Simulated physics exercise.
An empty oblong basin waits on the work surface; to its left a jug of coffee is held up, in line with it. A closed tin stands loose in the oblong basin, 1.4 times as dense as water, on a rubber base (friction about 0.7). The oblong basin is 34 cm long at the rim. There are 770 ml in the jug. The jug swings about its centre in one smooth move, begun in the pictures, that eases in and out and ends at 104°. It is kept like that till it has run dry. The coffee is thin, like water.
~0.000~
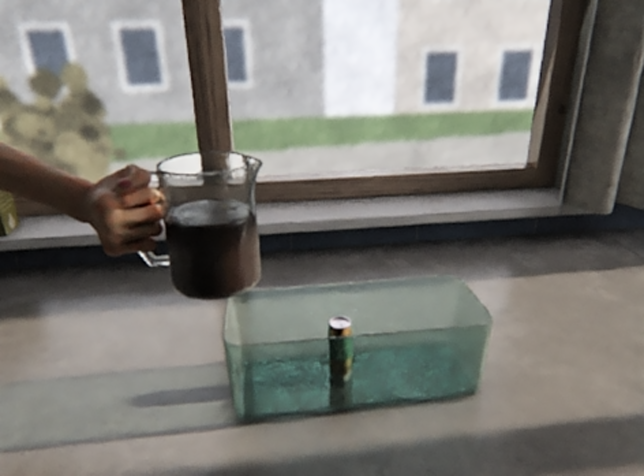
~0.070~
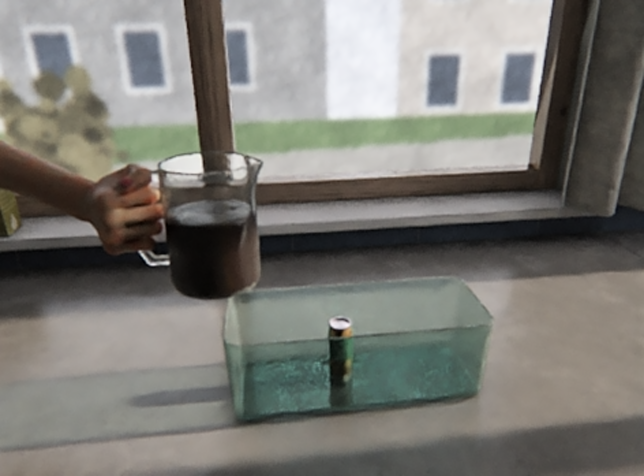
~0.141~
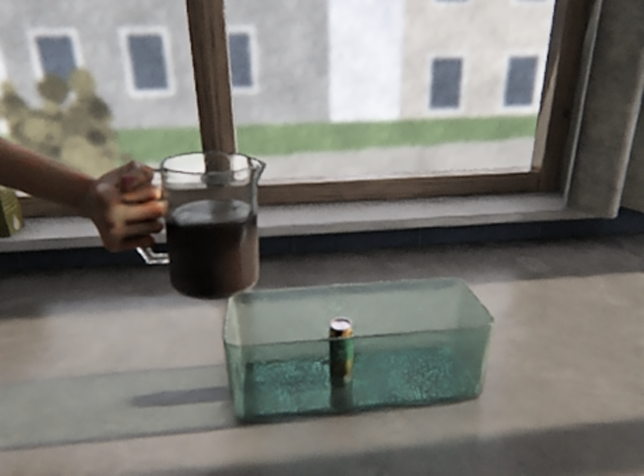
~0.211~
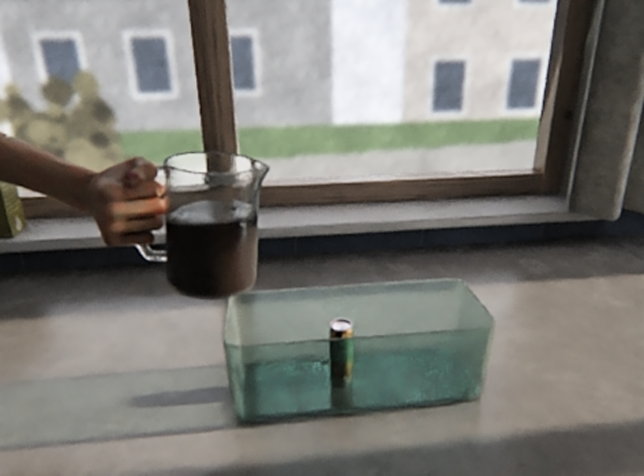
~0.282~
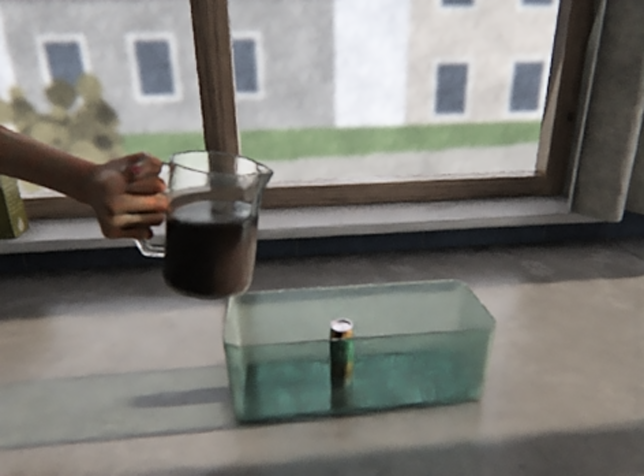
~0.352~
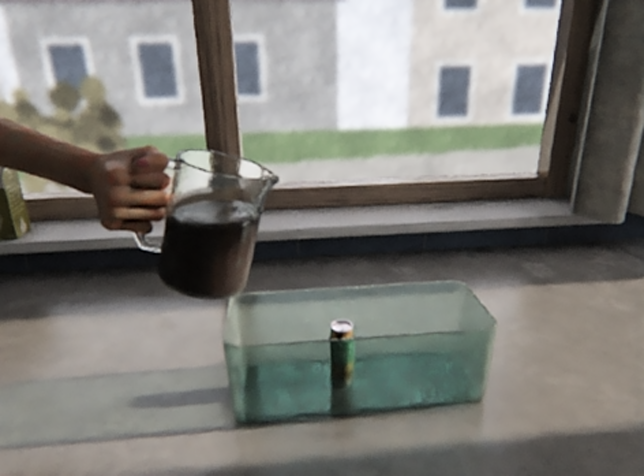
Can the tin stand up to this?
It goes over.
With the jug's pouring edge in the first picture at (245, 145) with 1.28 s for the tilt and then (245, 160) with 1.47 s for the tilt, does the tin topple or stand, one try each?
First it goes over; then it topples.
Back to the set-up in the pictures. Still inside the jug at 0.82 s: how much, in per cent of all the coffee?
Some 98 per cent.
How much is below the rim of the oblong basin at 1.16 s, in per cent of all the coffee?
About 30 per cent.
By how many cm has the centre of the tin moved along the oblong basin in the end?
Some 6.5 cm.
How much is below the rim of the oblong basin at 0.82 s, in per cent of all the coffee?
Near 0 in a hundred.
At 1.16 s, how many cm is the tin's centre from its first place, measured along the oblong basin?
Some 0 cm.
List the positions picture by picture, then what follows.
The first frame shows tilt 0°; pouring edge (263, 161); surface from (168, 213) to (253, 209); the oblong basin's rim runs from (226, 318) to (476, 298); the tin's top is at (340, 325).
The second frame shows tilt 1°; pouring edge (264, 162); surface from (168, 213) to (254, 208).
The third frame shows tilt 3°; pouring edge (266, 164); surface from (168, 213) to (254, 209).
The fourth frame shows tilt 6°; pouring edge (270, 167); surface from (170, 213) to (255, 209).
The fifth frame shows tilt 10°; pouring edge (274, 172); surface from (170, 214) to (257, 209).
The sixth frame shows tilt 15°; pouring edge (279, 178); surface from (169, 215) to (259, 210).
Then, 0.82 s in, the tilt is 65° and 98 per cent is still to pour; the tin stands where it began.
Then, 1.16 s in, the tilt is 96° and 51 per cent is still to pour; the tin stands where it began.
Then, 1.51 s in, the tilt is 104° and 8 per cent is still to pour; the tin leans 38°.
Then, 1.90 s in, the tilt is 104° and 0 per cent is still to pour; the tin lies on its side.
Finally, the tin lies on its side.
